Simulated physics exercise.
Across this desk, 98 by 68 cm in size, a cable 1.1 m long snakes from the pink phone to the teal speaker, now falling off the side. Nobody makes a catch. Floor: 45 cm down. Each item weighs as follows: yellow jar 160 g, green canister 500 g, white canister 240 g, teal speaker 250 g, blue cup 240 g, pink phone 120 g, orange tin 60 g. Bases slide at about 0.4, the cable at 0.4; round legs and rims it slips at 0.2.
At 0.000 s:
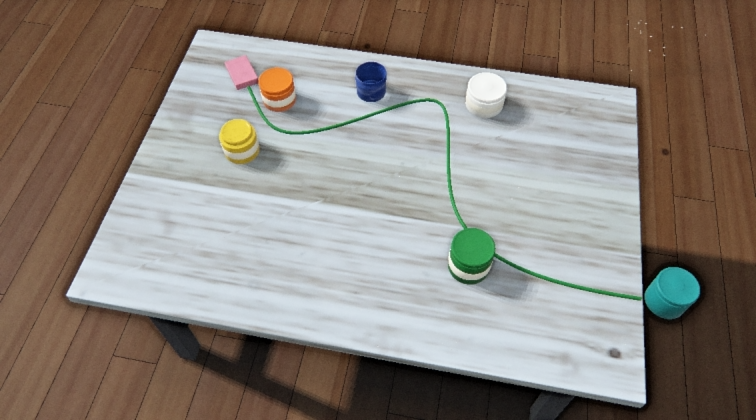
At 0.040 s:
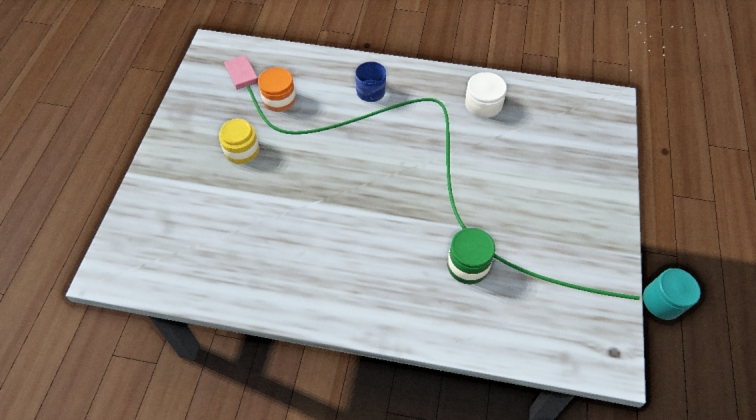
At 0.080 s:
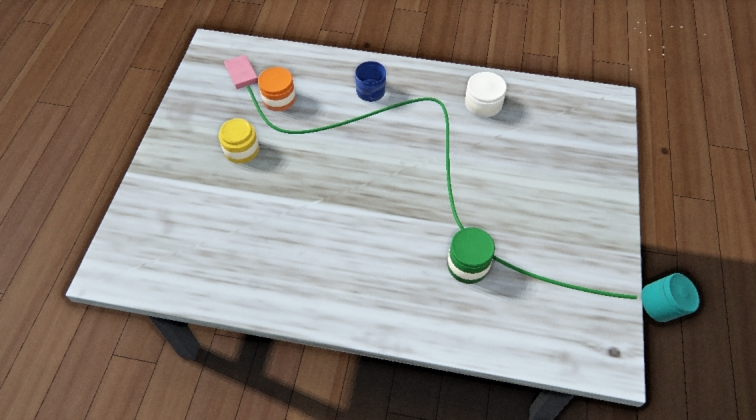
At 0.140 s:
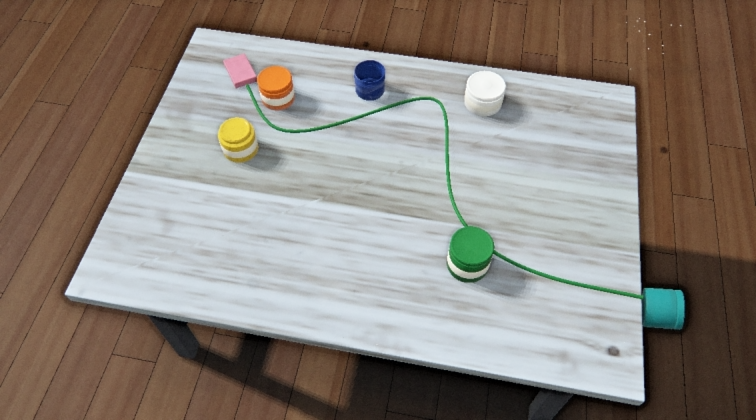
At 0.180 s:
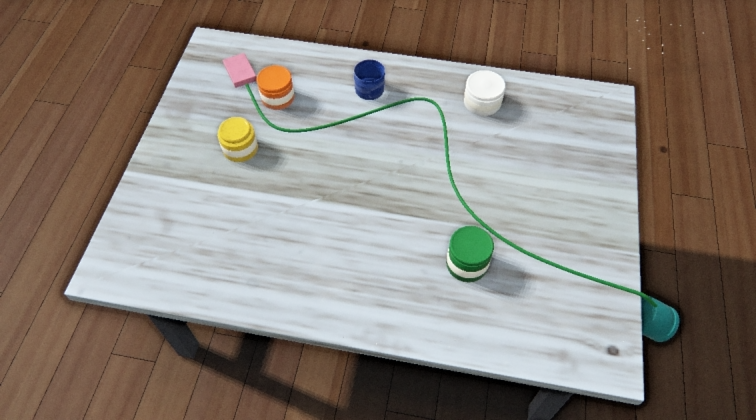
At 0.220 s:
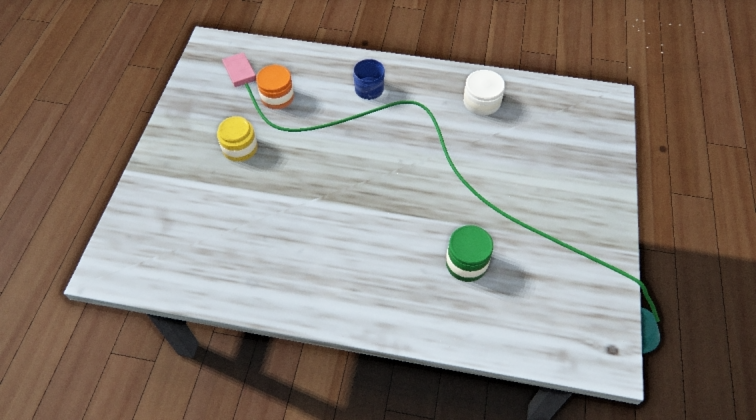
At the start, a green cable winds across a whitewashed table from a flat pink object, past several colored jars, to a teal cylinder at the right edge. The teal cylinder tips over and drops lower beside the edge, while the cable's right half pulls straighter and the jars stay put.
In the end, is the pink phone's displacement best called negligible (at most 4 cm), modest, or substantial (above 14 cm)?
Best called substantial.
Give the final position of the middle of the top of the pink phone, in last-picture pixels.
Rest point, last frame: Approx. (339, 155).
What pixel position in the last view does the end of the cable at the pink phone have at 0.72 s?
Approximate position: (339, 141).
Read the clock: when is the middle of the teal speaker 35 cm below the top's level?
Answer: 0.34 s on the clock.
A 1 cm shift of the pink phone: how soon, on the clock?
Estimate for the pink phone: Near 0.34 seconds.
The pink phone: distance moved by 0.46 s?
Shift of the pink phone - 15 cm.
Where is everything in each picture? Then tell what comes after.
The first frame shows pink phone (241, 70); cable runs through (575, 286) (448, 133) (377, 113) (273, 127).
The second frame shows teal speaker (678, 286); cable runs through (573, 286) (448, 133) (273, 127).
The third frame shows teal speaker (670, 298); cable runs through (570, 286) (448, 133) (273, 127).
The fourth frame shows teal speaker (662, 309); cable runs through (576, 284) (447, 132) (272, 126).
The fifth frame shows teal speaker (652, 319); cable runs through (600, 281) (446, 136) (272, 125).
The sixth frame shows pink phone (239, 67); cable runs through (639, 282) (521, 224) (445, 148) (375, 110) (271, 124).
After 0.5 s, the cable's tail end at (307, 108); pink phone 17 cm off its start, orange tin 11 cm off its start, teal speaker over the edge.
After 0.7 s, the cable's tail end at (339, 141); pink phone 32 cm off its start, orange tin 16 cm off its start, teal speaker over the edge.
After 1.0 s, the cable's tail end at (339, 142); pink phone 32 cm off its start at (339, 155), orange tin 16 cm off its start at (338, 41), teal speaker over the edge.
After 1.2 s, the cable's tail end at (339, 142); pink phone 32 cm off its start, orange tin 16 cm off its start, teal speaker over the edge.
After 2.4 s, the cable's tail end at (339, 142); pink phone 32 cm off its start at (339, 155), orange tin 16 cm off its start at (338, 41), teal speaker over the edge.
